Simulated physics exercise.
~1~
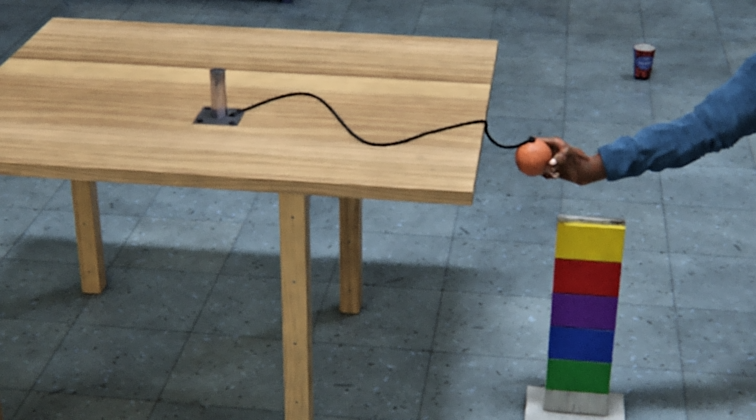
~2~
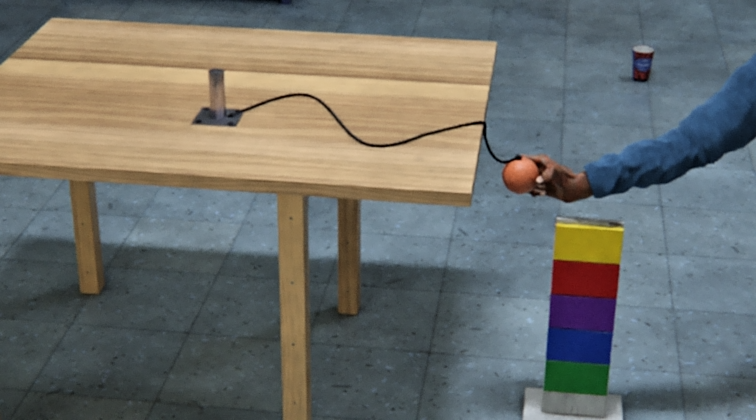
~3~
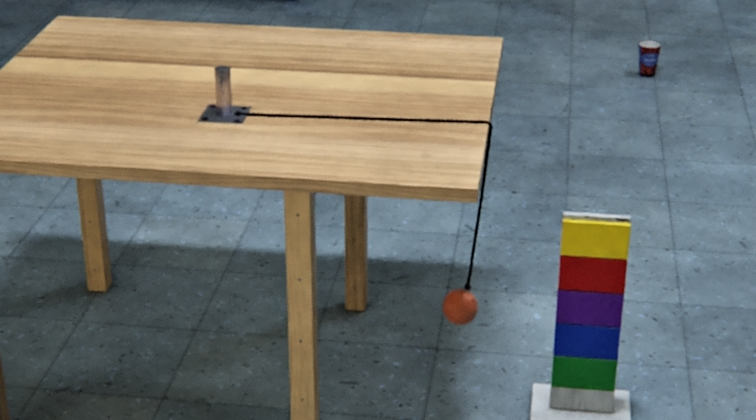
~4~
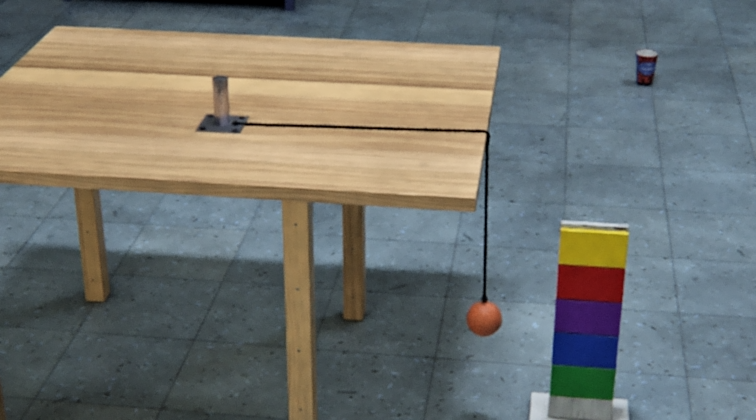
An orange ball on a black cord drops from a hand and hangs beside the purple band.
